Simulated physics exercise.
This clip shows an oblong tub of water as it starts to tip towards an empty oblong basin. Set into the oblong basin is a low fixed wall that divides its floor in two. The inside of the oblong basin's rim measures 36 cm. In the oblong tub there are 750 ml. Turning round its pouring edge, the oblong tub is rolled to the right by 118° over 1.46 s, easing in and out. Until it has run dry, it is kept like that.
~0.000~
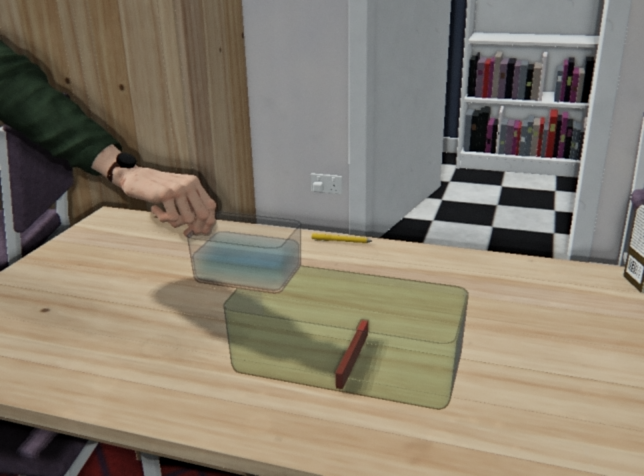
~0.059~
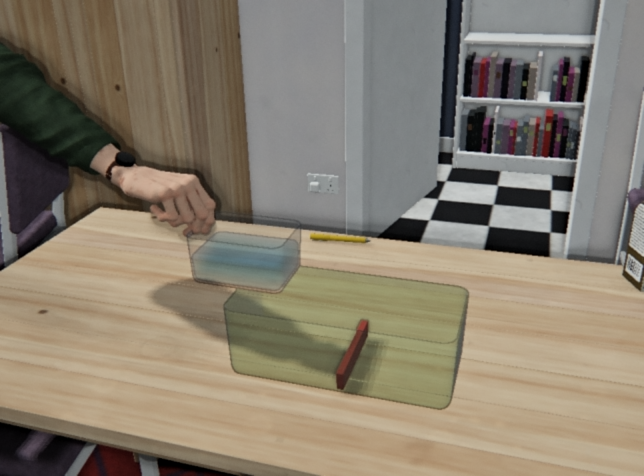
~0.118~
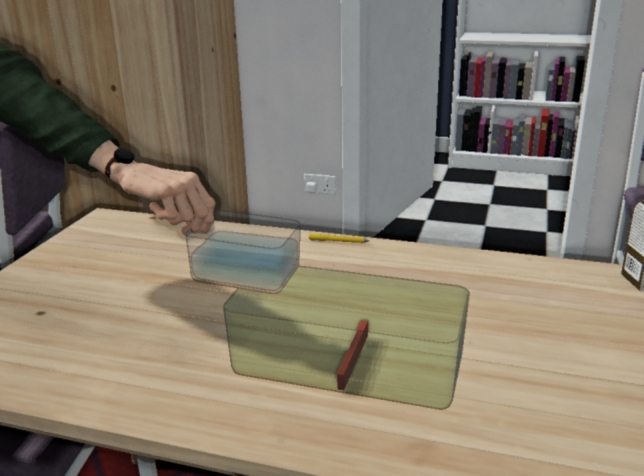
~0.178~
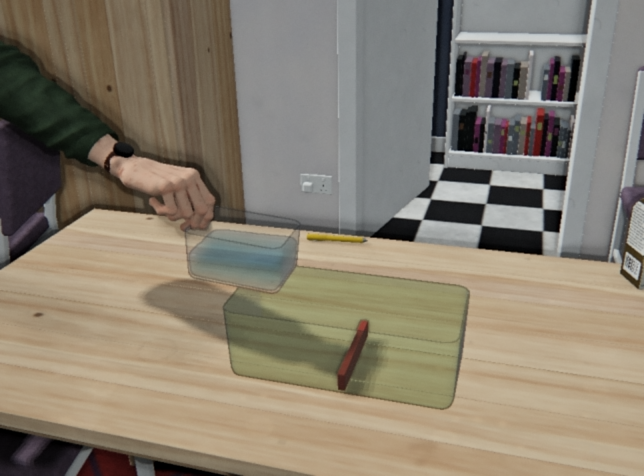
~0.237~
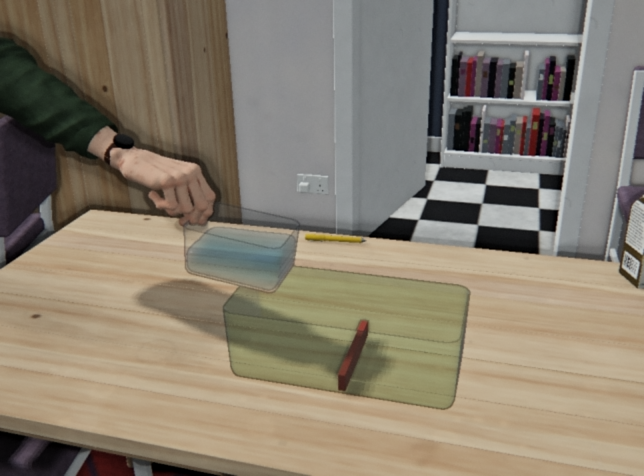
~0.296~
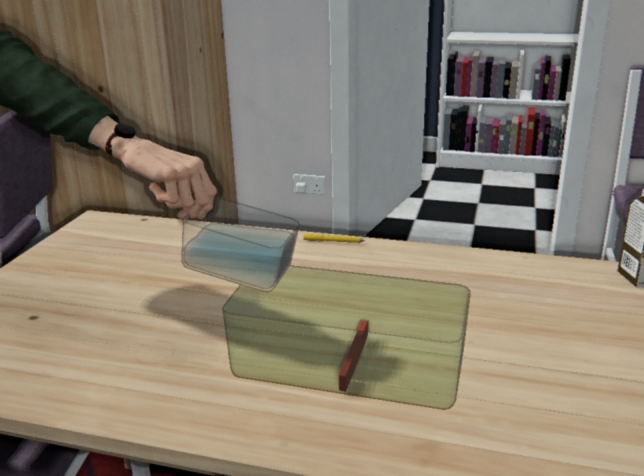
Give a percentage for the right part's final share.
My figure is 58 %.
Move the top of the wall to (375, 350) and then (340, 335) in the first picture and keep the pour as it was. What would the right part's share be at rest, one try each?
It comes to 15 per cent, and then 85 per cent.
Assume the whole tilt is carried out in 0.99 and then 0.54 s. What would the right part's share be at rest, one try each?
60 in a hundred, followed by 55 in a hundred.
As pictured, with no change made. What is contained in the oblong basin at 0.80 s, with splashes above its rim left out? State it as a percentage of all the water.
Roughly 10 percent of it.
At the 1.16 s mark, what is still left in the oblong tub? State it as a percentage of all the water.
Near 8 percent, more or less.
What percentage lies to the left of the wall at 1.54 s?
About 40 percent.
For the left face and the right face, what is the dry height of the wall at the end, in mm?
About 20 mm left, about 14 mm right.
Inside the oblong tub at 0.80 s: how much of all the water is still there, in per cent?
Around 58 in a hundred.
Then, 0.80 s in, the tilt is 67° and 59 per cent is still to pour, 9 is left of the wall and 0 right of it.
Then, 1.16 s in, the tilt is 106° and 8 per cent is still to pour, 24 is left of the wall and 55 right of it.
Then, 1.54 s in, the tilt is 118° and 0 per cent is still to pour, 41 is left of the wall and 58 right of it.
Then, 1.96 s in, the tilt is 118° and 0 per cent is still to pour, 41 is left of the wall and 58 right of it.
Finally, 41 per cent lies left of the wall, 58 right of it and 1 outside.
